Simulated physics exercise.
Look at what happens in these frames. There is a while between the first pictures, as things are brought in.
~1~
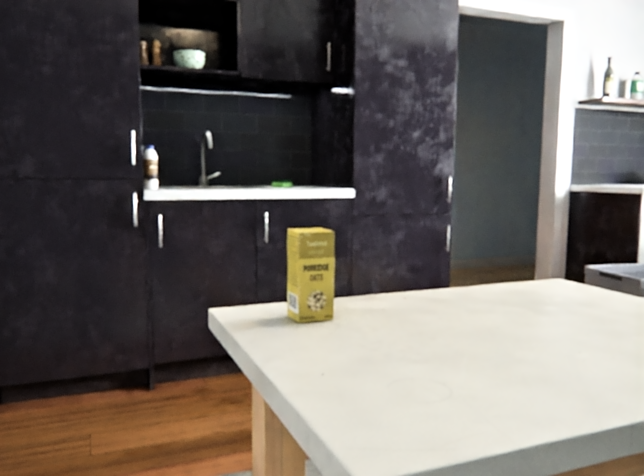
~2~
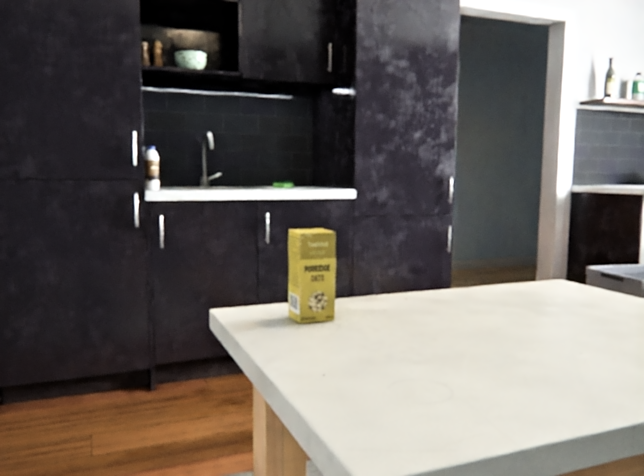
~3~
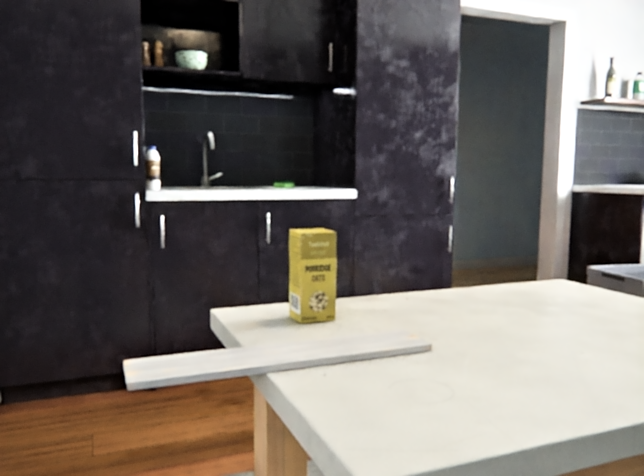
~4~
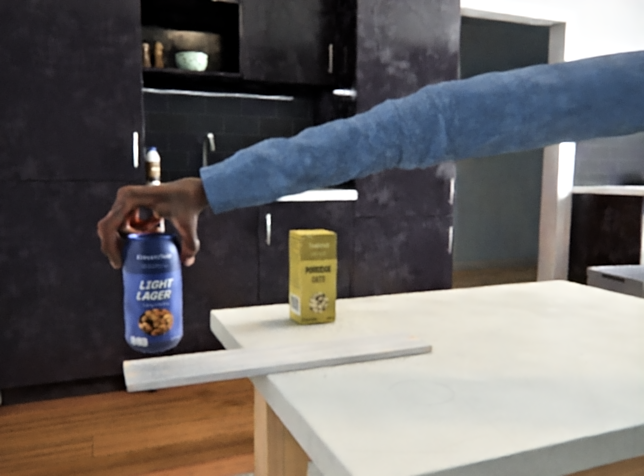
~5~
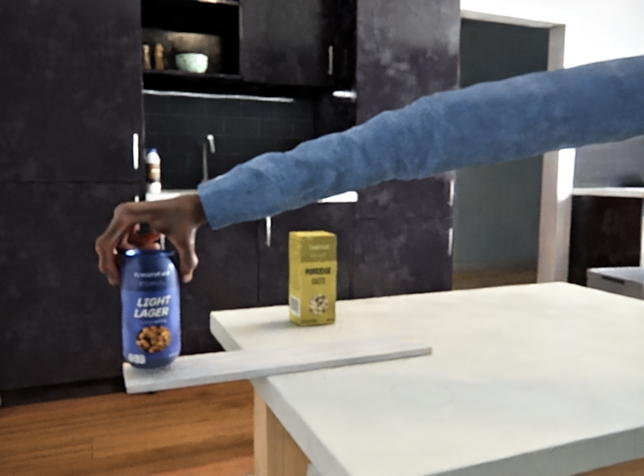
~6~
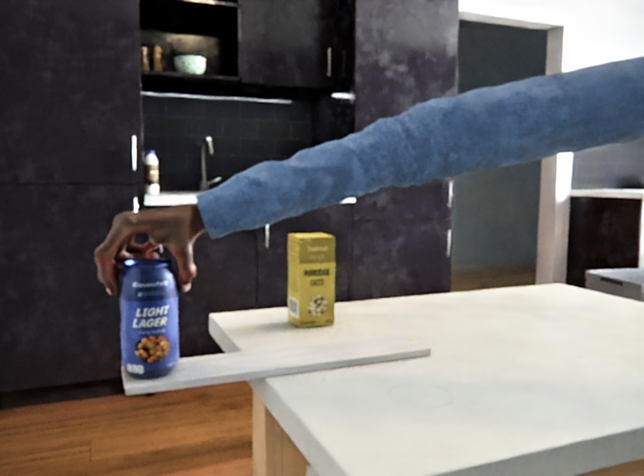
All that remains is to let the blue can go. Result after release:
Topples.
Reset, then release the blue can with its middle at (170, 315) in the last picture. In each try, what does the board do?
It topples.
Then, 0.50 s on from there, white board and blue can now down on the floor or falling.
Then, 0.70 s on from there, things are still on the move.
In the end, down on the floor or falling, white board and blue can; yellow carton unmoved. The board goes over.
